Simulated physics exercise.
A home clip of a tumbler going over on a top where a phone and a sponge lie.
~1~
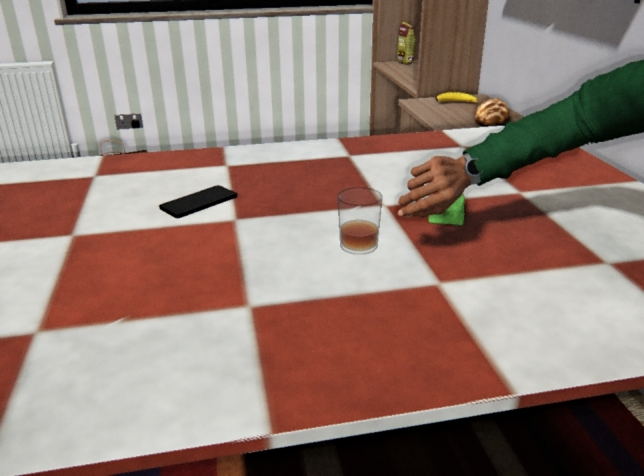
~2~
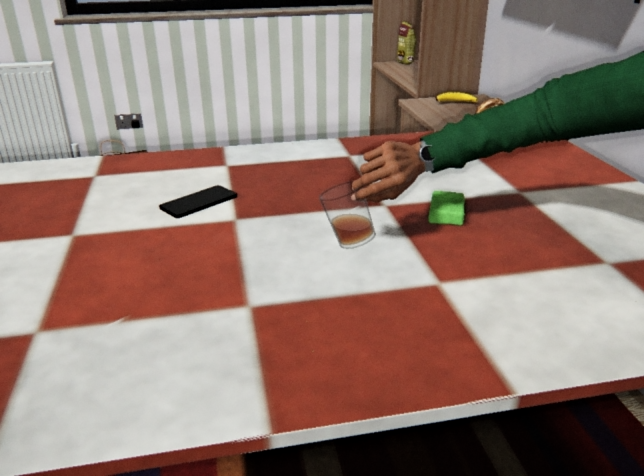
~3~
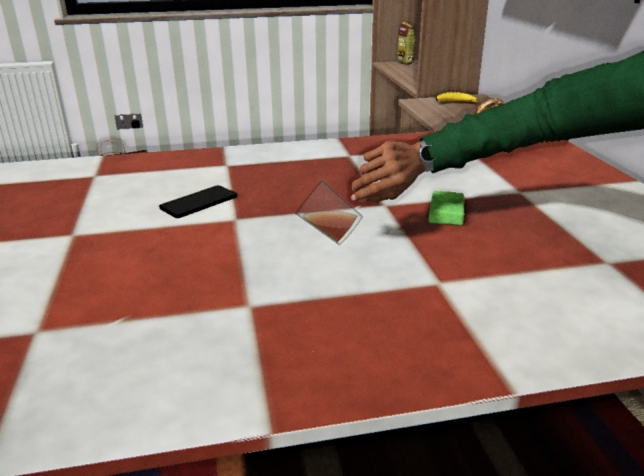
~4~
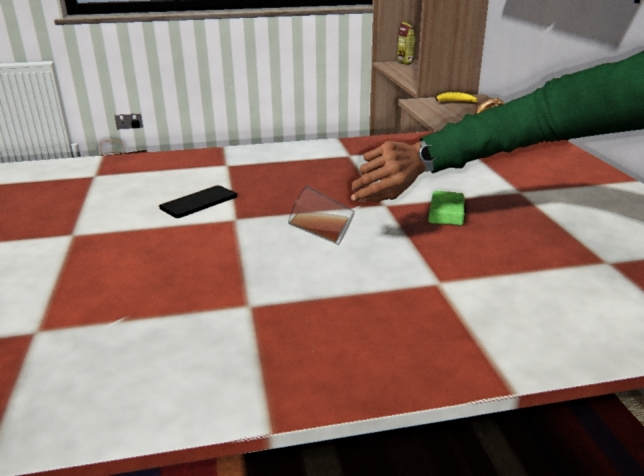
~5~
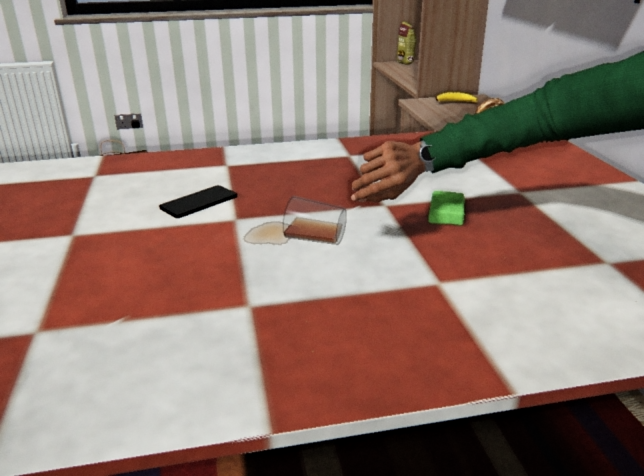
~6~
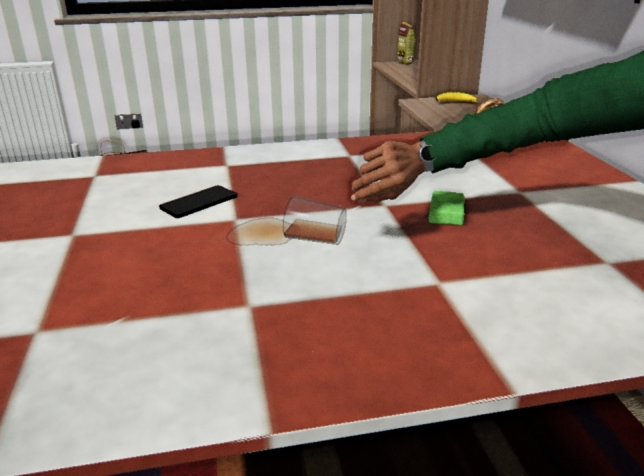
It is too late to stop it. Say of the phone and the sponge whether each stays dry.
The phone ends up in the puddle; the sponge remains untouched.
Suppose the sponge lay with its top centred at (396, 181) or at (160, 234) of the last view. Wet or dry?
First it stays dry, then it is reached.
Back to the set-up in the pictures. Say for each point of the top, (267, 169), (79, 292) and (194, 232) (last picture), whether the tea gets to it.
First untouched, second untouched, third soaked.
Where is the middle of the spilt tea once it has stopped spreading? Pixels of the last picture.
Roughly at (190, 227).
A moment on, the puddle covers about as much as a plate; the phone is reached; the sponge is untouched.
When it is over, the puddle covers about as much as a plate; the phone is reached; the sponge is untouched.
